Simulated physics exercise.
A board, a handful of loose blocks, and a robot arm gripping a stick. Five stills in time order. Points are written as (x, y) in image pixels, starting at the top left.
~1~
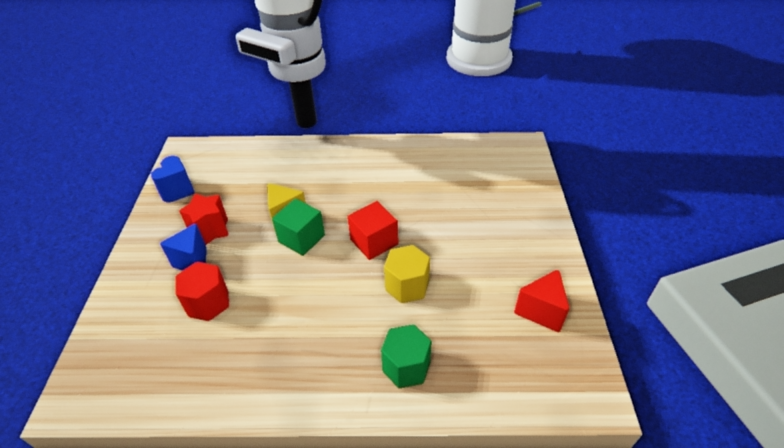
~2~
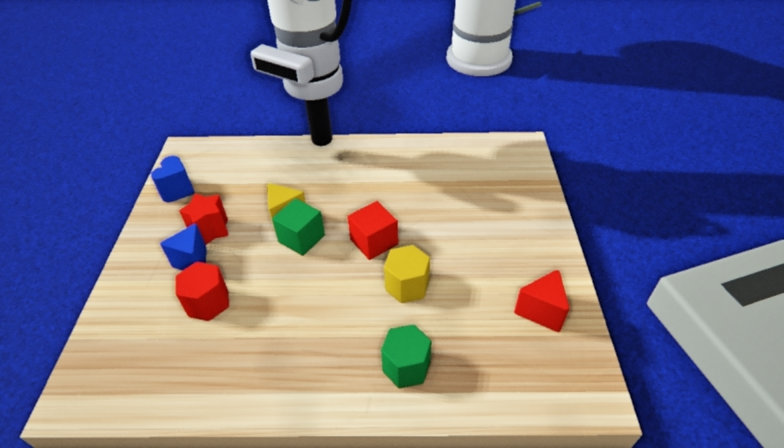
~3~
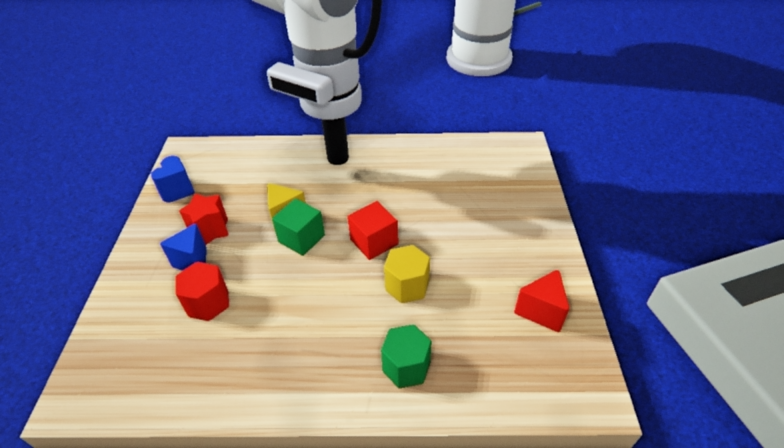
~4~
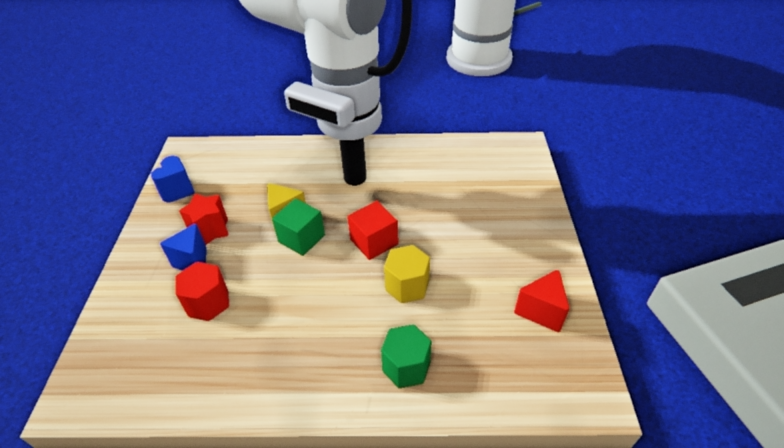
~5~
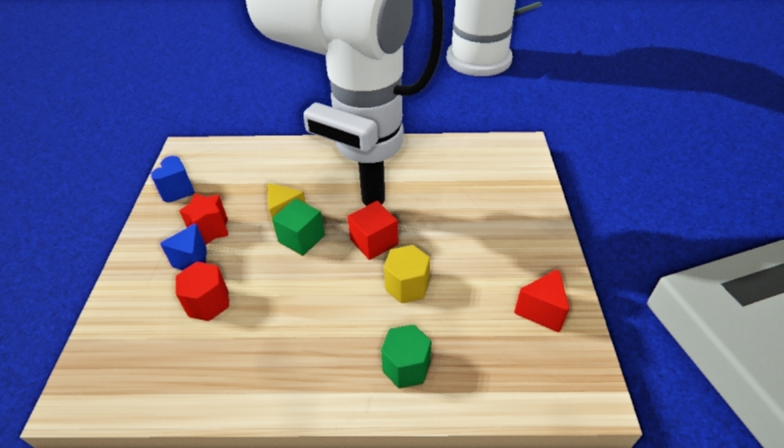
A light wooden board lies on a bright blue surface, seen from above at an angle by a camera that stays still. Red, blue, green and yellow blocks are scattered across it, with a red cube near the middle, a green one to its left and a yellow six-sided block below. A white robot arm moves its black stick steadily right and toward the viewer, from the board's far edge to just behind the red cube, while the blocks stay put.
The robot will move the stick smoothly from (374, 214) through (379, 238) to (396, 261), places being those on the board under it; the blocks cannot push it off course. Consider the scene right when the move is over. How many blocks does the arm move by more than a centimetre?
My forecast: 2.
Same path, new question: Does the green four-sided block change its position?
No.
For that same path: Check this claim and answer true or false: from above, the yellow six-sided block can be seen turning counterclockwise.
The statement is correct.
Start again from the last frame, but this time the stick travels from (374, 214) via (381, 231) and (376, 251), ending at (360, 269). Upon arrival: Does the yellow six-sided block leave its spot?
Yes - that is the case.
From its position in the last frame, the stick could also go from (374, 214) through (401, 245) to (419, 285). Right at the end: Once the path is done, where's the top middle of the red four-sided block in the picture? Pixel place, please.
Top centre: (374, 245).
The first path, step by step. Halfway along, stick at (379, 225); red four-sided block at (379, 238), turned 30° clockwise; yellow six-sided block at (409, 265).
At the end, stick at (396, 248); green four-sided block unmoved; red four-sided block at (386, 262), turned 60° clockwise; yellow six-sided block at (418, 290), turned 40° anticlockwise.
